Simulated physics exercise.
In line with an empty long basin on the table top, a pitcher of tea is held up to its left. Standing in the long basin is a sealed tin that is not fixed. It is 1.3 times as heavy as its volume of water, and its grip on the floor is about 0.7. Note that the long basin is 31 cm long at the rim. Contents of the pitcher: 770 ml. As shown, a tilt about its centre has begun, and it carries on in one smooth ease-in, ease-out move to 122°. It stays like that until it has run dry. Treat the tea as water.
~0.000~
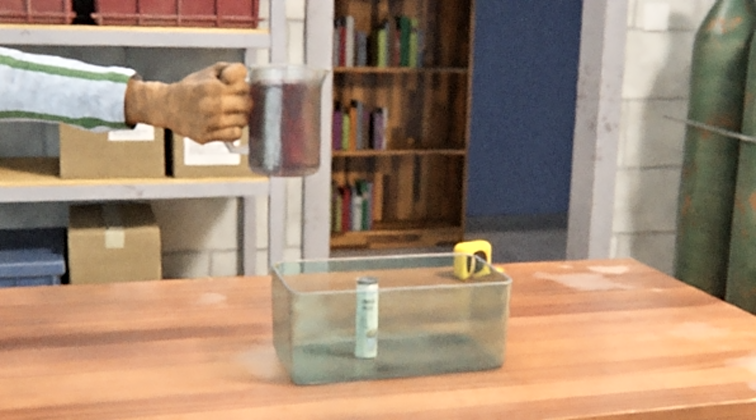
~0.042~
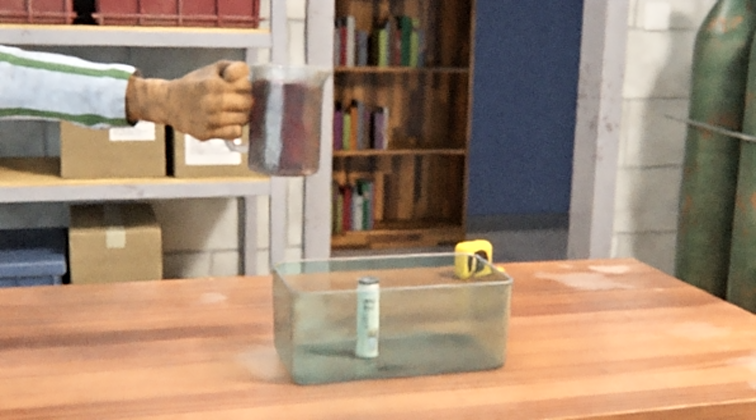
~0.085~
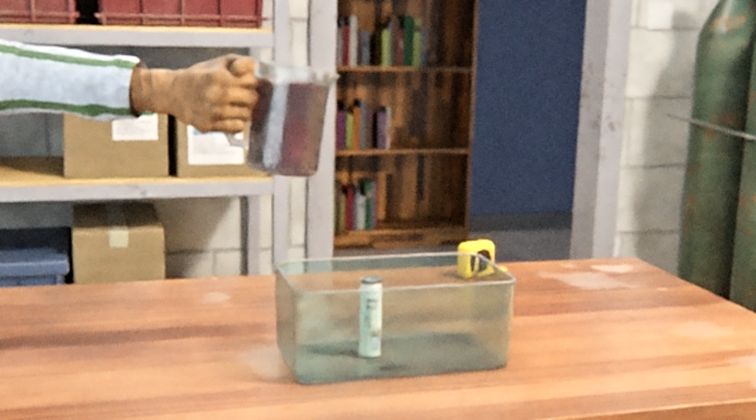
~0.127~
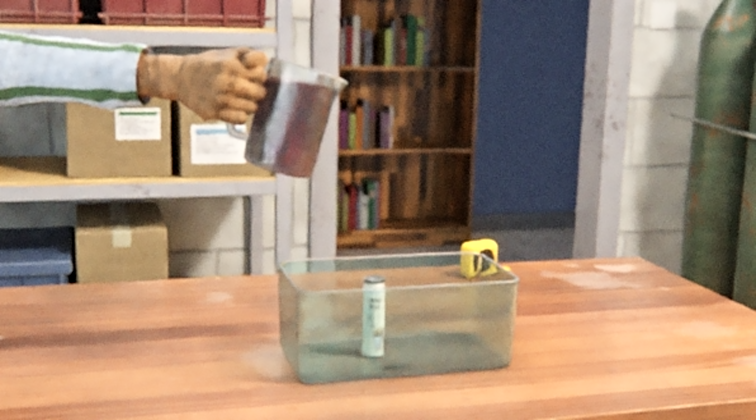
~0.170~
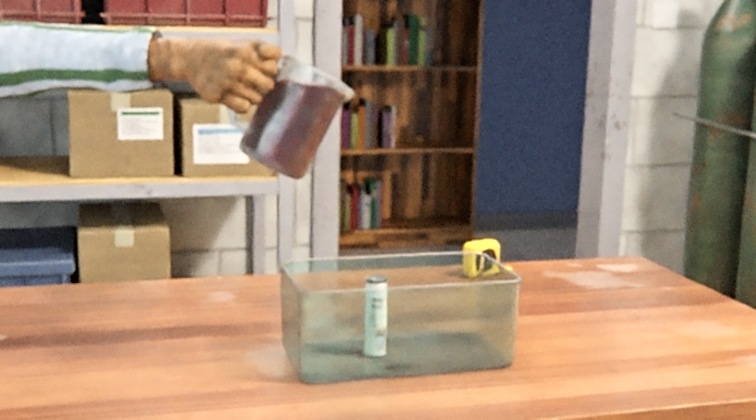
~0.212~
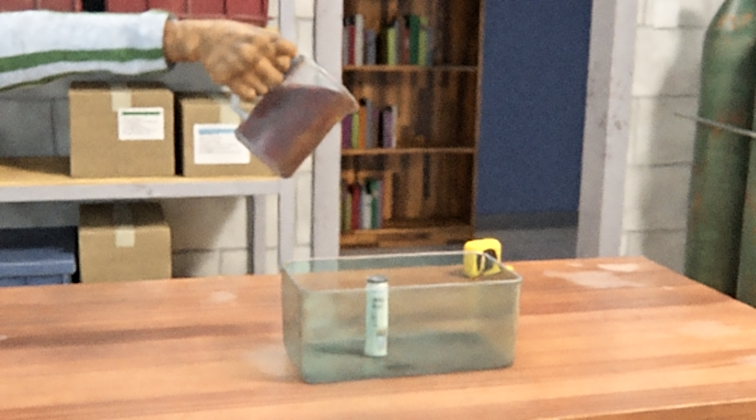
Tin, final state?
It survives.
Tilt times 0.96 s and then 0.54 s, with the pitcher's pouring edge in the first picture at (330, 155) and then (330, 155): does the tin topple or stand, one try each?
Run one: It tumbles. Run two: It tumbles.
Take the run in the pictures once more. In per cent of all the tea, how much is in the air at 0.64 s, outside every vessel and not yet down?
Something like 26 per cent of the total.
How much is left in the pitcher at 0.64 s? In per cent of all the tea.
About 8 per cent.
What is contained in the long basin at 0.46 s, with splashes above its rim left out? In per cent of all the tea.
Fraction in basin: Approx. 9%.
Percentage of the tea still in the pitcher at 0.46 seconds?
About 52 per cent.
After 0.46 s the tilt is 116° and 53 per cent is still to pour; the tin stands where it began.
After 0.64 s the tilt is 122° and 8 per cent is still to pour; the tin stands where it began.
After 0.83 s the tilt is 122° and 0 per cent is still to pour; the tin stands where it began.
After 1.04 s the tilt is 122° and 0 per cent is still to pour; the tin stands where it began.
In the end the tin stands where it began.
